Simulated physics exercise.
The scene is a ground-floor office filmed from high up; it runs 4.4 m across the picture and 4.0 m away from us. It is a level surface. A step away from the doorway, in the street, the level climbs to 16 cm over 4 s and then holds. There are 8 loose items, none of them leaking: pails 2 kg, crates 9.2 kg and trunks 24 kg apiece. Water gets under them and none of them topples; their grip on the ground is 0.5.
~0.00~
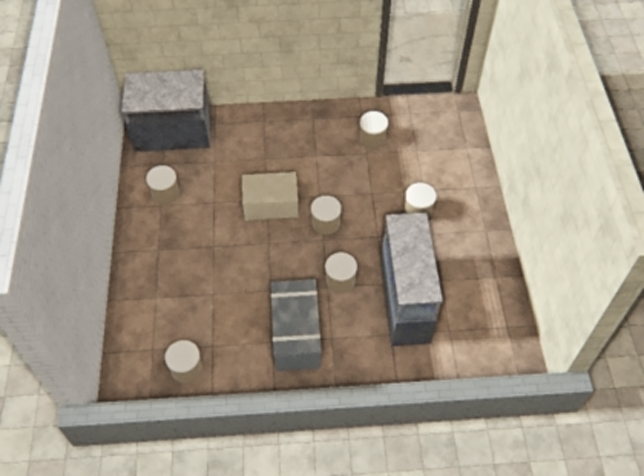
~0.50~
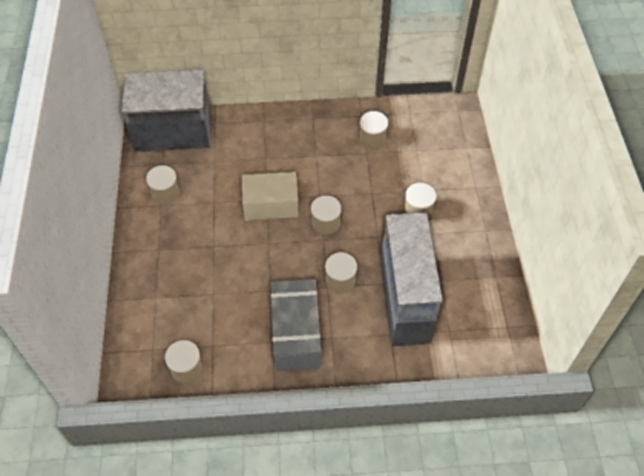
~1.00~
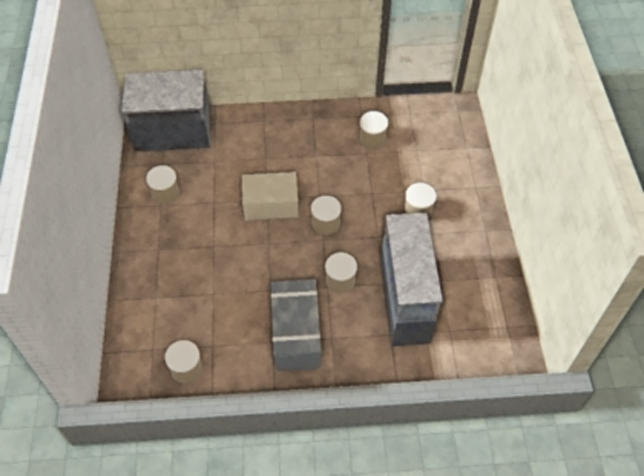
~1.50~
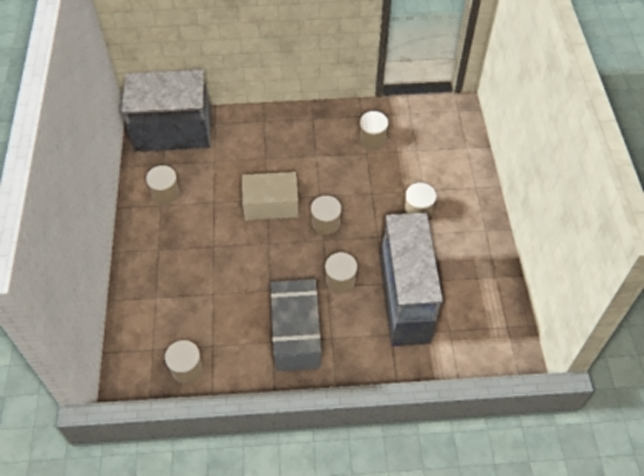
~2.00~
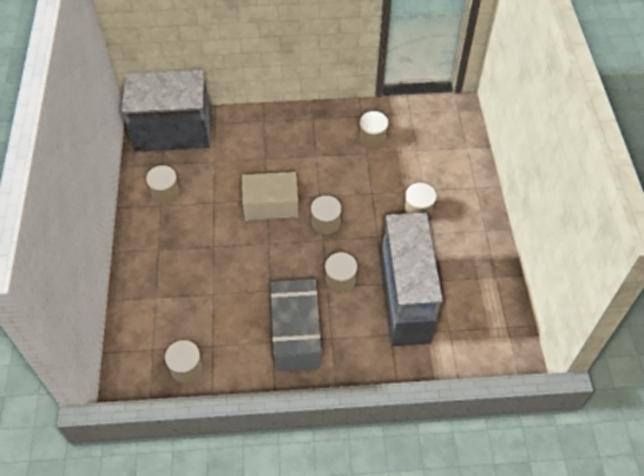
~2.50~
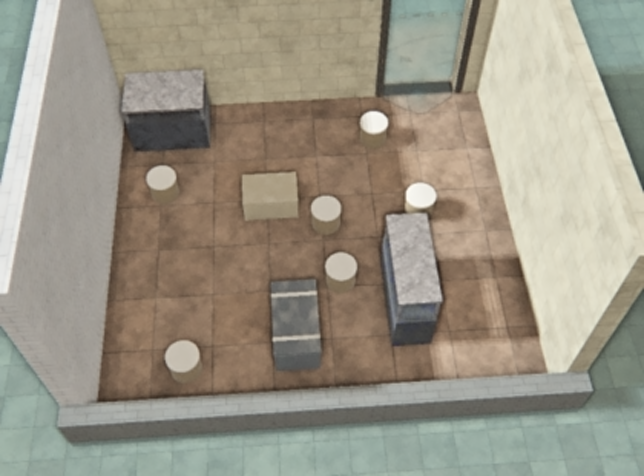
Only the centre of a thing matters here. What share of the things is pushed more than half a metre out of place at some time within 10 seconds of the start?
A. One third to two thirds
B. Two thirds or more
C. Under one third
One third to two thirds.
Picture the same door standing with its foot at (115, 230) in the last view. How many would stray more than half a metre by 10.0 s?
That would give 6.
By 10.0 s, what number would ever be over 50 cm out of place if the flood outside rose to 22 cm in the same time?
The answer would then be 6.
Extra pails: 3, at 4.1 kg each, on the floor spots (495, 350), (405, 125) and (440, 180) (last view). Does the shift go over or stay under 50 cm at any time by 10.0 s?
Note: Item 1 above threshold; item 2 above threshold; item 3 above threshold.
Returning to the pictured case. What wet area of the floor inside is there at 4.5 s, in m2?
The covered patch comes to about 4.0 m2.
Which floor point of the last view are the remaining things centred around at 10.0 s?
Somewhere near (246, 281).
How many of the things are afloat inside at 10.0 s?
3 of them.
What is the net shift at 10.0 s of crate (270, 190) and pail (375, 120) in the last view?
0 cm and 120 cm respectively.
After 3.5 s 0 of 8 are over 50 cm from their spots; 0 afloat.
After 4.5 s 0 of 8 are over 50 cm from their spots; 0 afloat.
After 7.0 s 4 of 8 are over 50 cm from their spots; 1 afloat.
After 10.0 s 4 of 8 are over 50 cm from their spots, and 4 have been at some point; 3 afloat.
